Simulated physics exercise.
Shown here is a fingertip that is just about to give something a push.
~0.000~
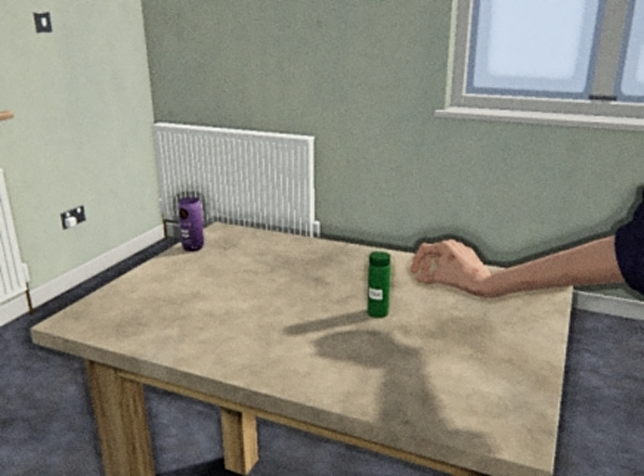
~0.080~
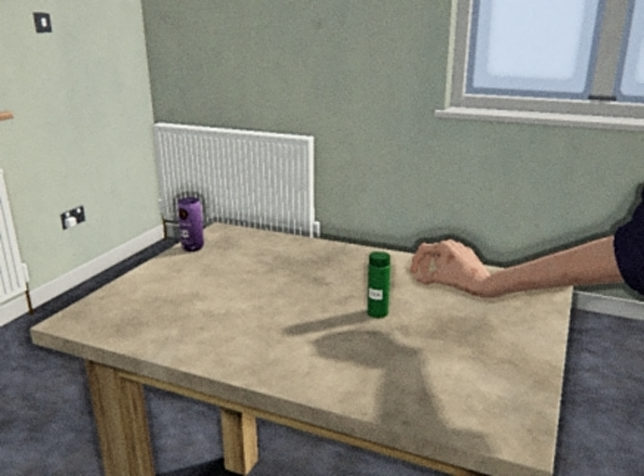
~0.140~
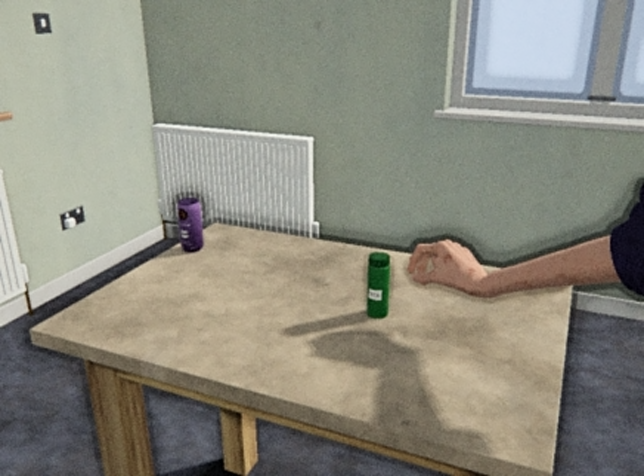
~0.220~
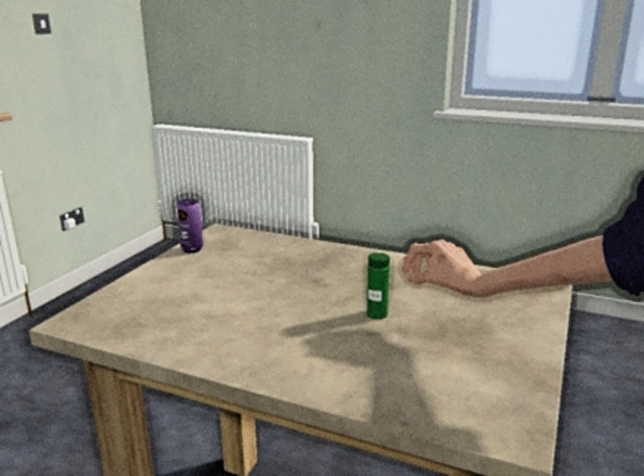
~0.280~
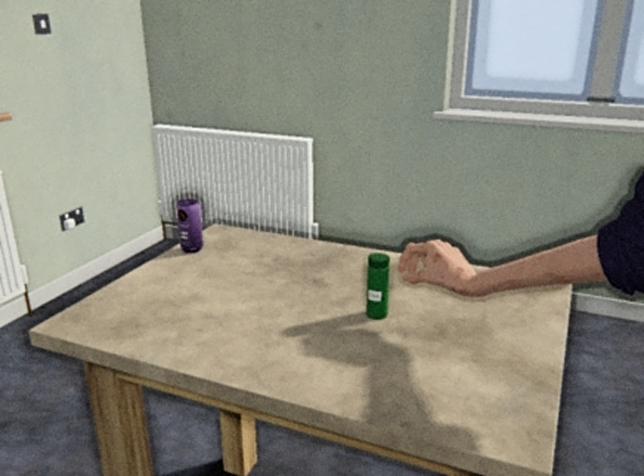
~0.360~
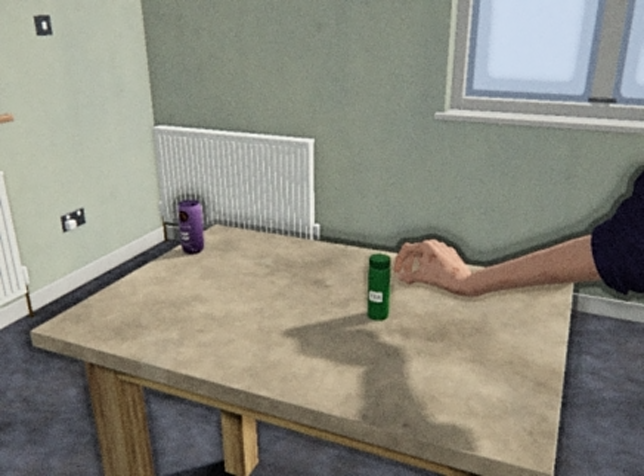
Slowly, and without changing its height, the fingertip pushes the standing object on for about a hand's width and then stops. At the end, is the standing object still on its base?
No.
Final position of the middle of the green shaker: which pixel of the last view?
The object ends up somewhere near (331, 296).
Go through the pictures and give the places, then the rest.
The first frame shows green shaker (379, 285).
The second frame shows green shaker (379, 285).
The third frame shows green shaker (378, 285).
The fourth frame shows green shaker (378, 286).
The fifth frame shows green shaker (378, 286).
The sixth frame shows green shaker (379, 287).
By 0.66 s, green shaker tilted by 15° near (370, 284).
By 0.96 s, green shaker tilted by 70° near (344, 290).
By 1.06 s, green shaker on its side near (333, 295).
By 1.26 s, green shaker on its side near (331, 296).
When it is over (2.1 s), lying over on the table, green shaker. End places, in pixels of the last picture, green shaker near (331, 297).
